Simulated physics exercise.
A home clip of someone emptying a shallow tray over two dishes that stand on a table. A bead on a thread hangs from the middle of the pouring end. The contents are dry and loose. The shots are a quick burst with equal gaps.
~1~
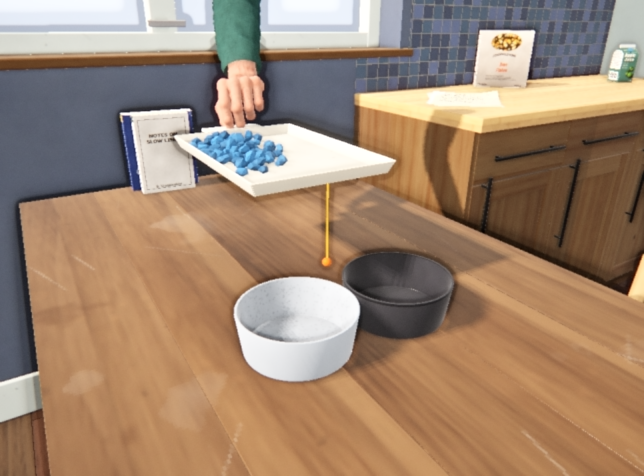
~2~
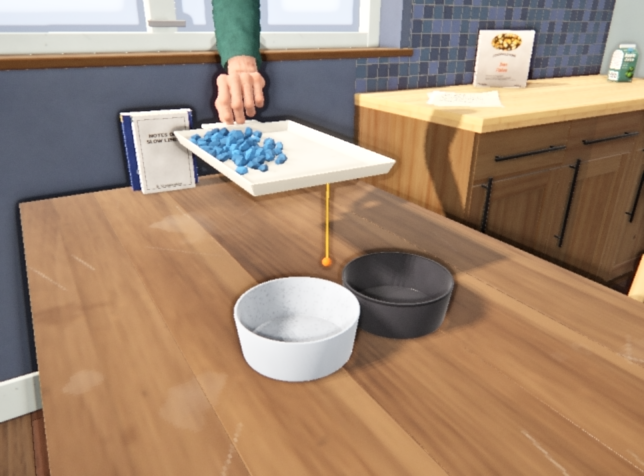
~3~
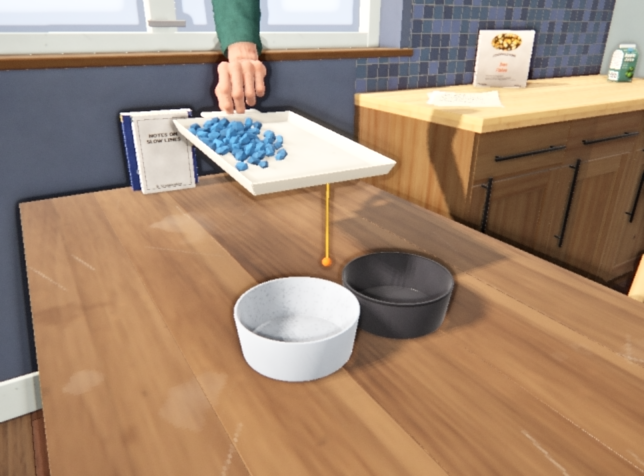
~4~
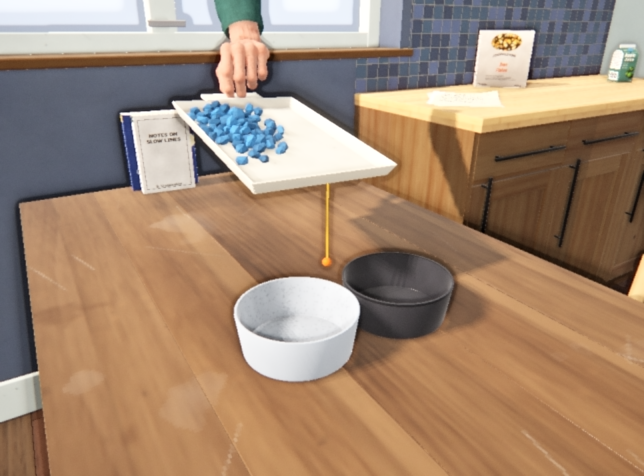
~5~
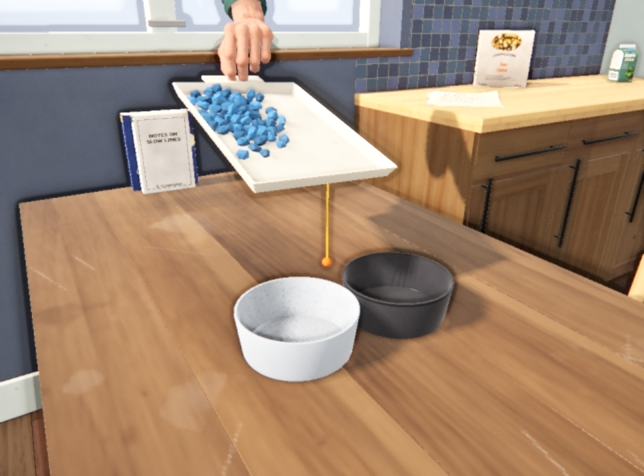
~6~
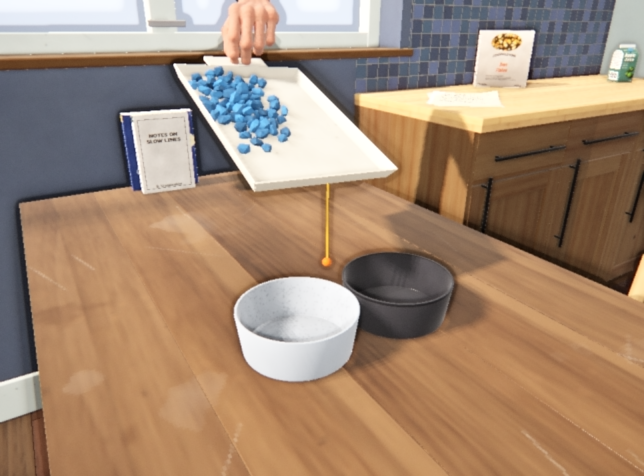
A hand in a green sleeve grips the far edge of a shallow white tray above a wooden kitchen table, seen from slightly above, with a blue wall, window and tiled counter behind. Blue pebble-like pieces lie toward the tray's left side, an orange bead hangs from its near edge, and a white dish and a black dish stand below. The hand steadily raises the far edge, steepening the tray, while the camera stays still.
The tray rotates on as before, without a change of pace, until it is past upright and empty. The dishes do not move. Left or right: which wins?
The right-hand one ends fuller.
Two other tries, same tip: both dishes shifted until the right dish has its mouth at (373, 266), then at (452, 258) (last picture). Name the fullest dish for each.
First the dish on the right, then the left one.
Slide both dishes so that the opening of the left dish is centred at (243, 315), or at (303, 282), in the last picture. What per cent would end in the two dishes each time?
About 40 and 30 per cent.
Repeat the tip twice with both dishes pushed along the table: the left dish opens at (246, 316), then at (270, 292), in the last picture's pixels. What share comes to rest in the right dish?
First some 40, then 20 per cent.
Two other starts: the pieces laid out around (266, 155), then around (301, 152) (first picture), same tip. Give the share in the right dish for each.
First some 60, then 80 per cent.
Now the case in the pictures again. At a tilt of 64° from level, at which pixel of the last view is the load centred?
Near (328, 167).
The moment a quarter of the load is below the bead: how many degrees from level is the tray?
Around 75° of tilt.
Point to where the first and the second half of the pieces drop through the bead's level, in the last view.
Early half (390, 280), late half (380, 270).
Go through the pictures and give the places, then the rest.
The first frame shows corners of the pouring end at (254, 182) and (388, 160), level; middle of the load at (238, 150), aquarium stones; left dish at (330, 356); right dish at (433, 316); bead on its thread at (327, 262).
The second frame shows corners of the pouring end at (254, 182) and (388, 160), level; middle of the load at (238, 148).
The third frame shows corners of the pouring end at (255, 181) and (389, 161), tipped barely, lowest at the right corner; middle of the load at (238, 140).
The fourth frame shows corners of the pouring end at (256, 180) and (389, 163), tipped a little, lowest at the right corner; middle of the load at (238, 128).
The fifth frame shows corners of the pouring end at (257, 180) and (390, 164), tipped clearly, lowest at the right corner; middle of the load at (239, 116).
The sixth frame shows corners of the pouring end at (258, 179) and (390, 166), tipped clearly, lowest at the right corner; middle of the load at (241, 105); left dish at (330, 356); right dish at (433, 316).
Soon, tray tipped steeply; most on the tray; about a quarter in the air.
A while on, tray tipped past a quarter turn; a stray few on the tray; about a quarter in the left dish; about half in the right dish; about a quarter outside both; a stray few in the air.
Towards the end, tray tipped past a quarter turn; about a quarter in the left dish; about half in the right dish; about a quarter outside both.
Finally, tray tipped past a quarter turn; about a quarter in the left dish; about half in the right dish; about a quarter outside both.
